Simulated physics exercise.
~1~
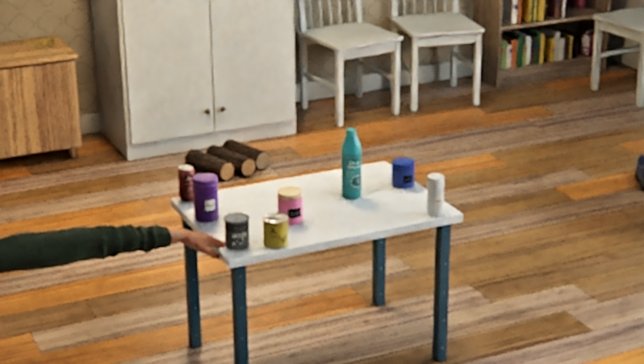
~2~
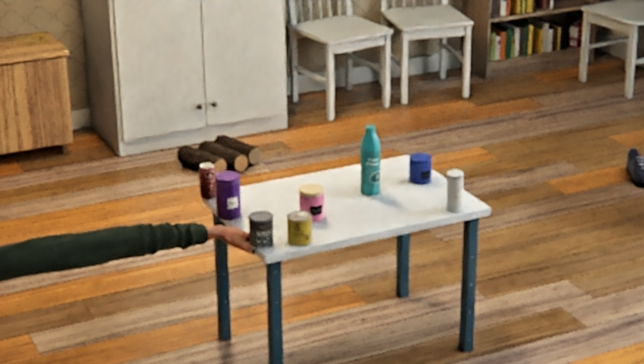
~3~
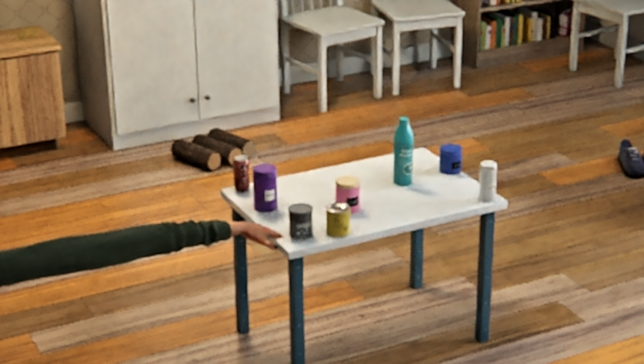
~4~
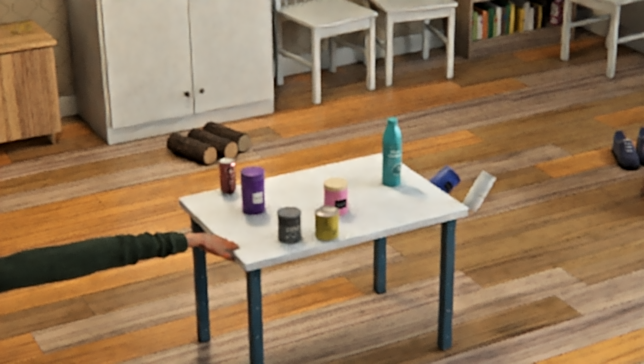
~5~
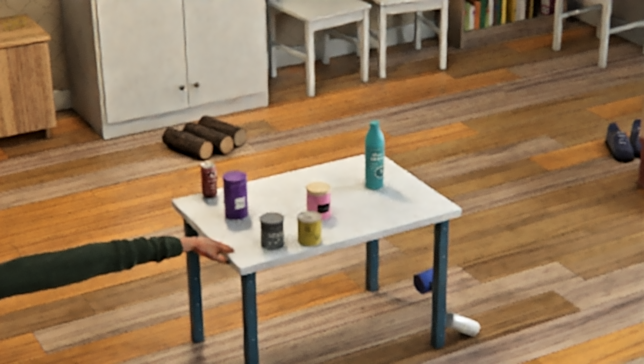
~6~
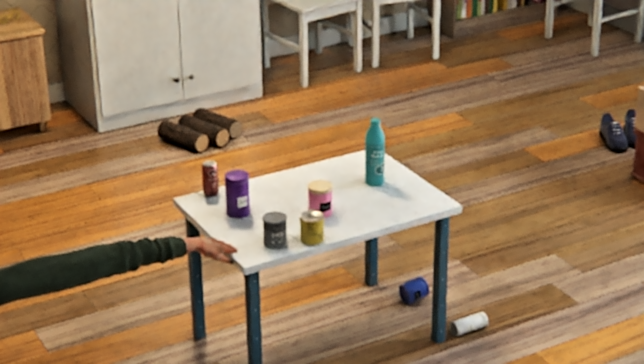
In a room with a wooden floor, a hand slides a white table of containers to the right, then back left, and the white jar and blue jar drop off the right end, finishing on the floor while the turquoise bottle and the others stay on top.
